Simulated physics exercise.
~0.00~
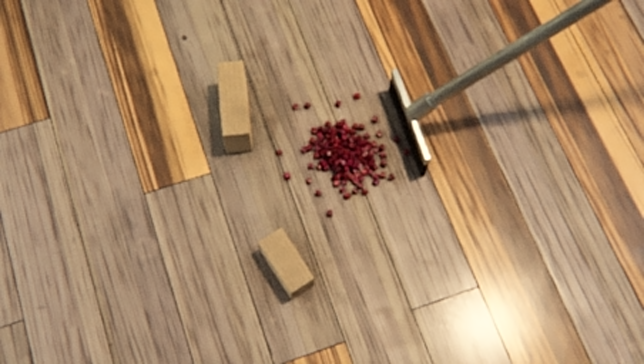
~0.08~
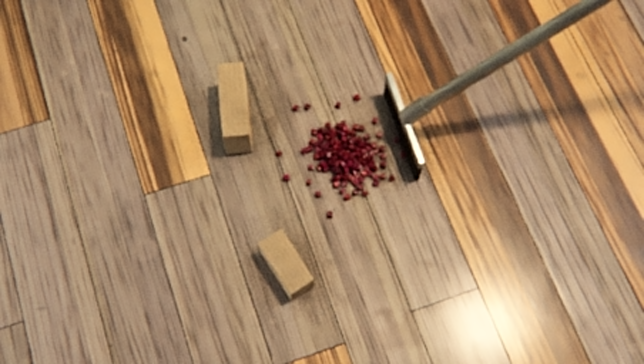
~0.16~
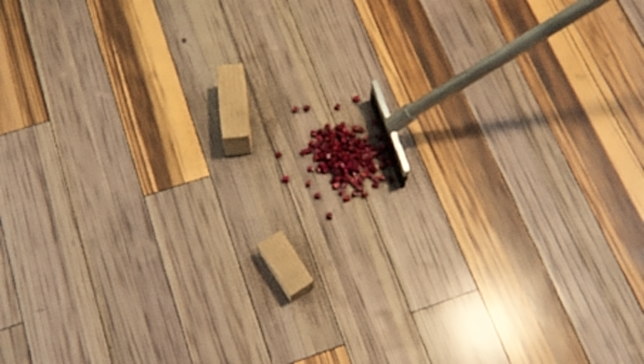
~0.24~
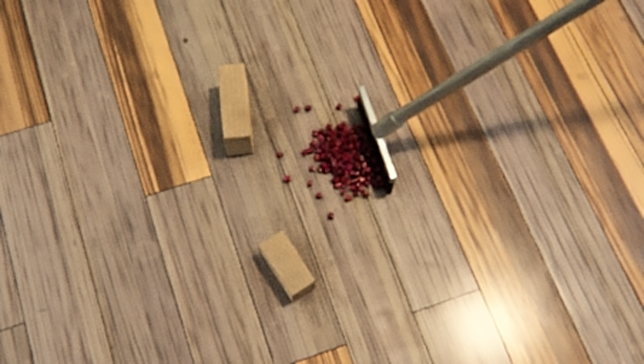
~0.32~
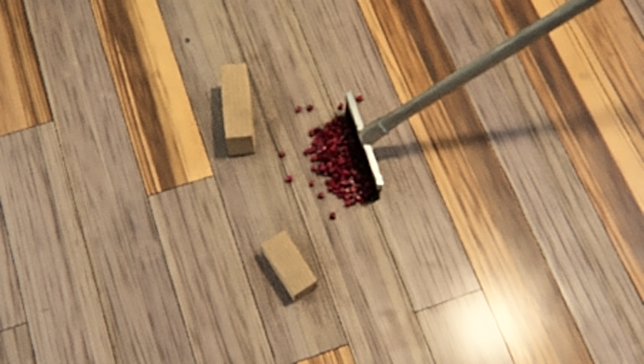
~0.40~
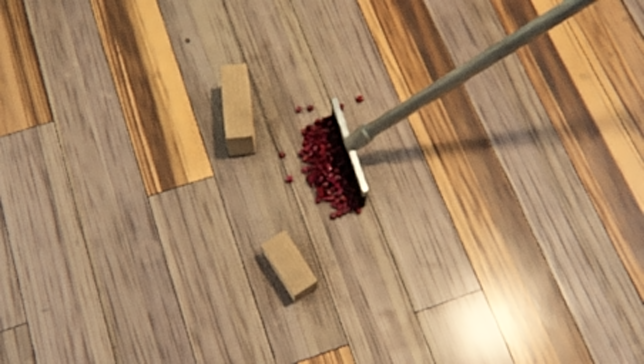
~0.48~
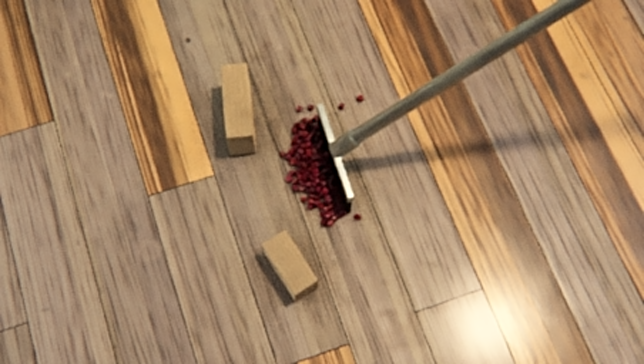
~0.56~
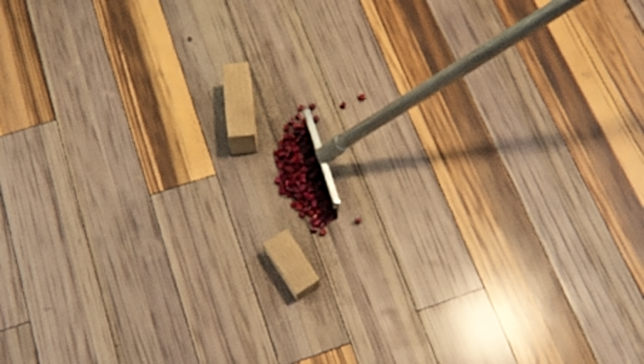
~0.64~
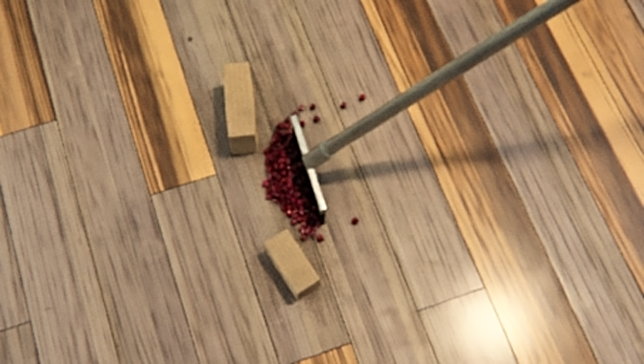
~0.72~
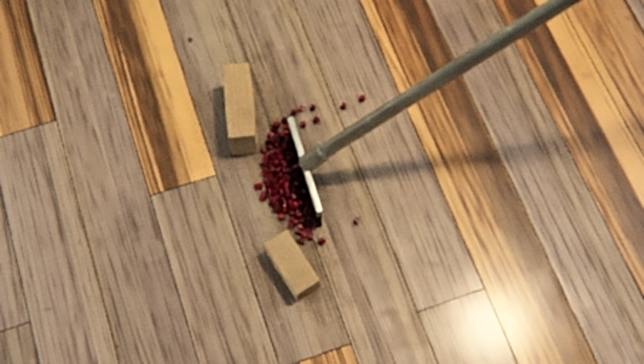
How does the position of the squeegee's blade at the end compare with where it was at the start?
At the start the blade is to the right of the heap of red cubes, clear of it. By the end it is further left and a little lower, close to the two tan blocks with the cubes pressed up ahead of it.
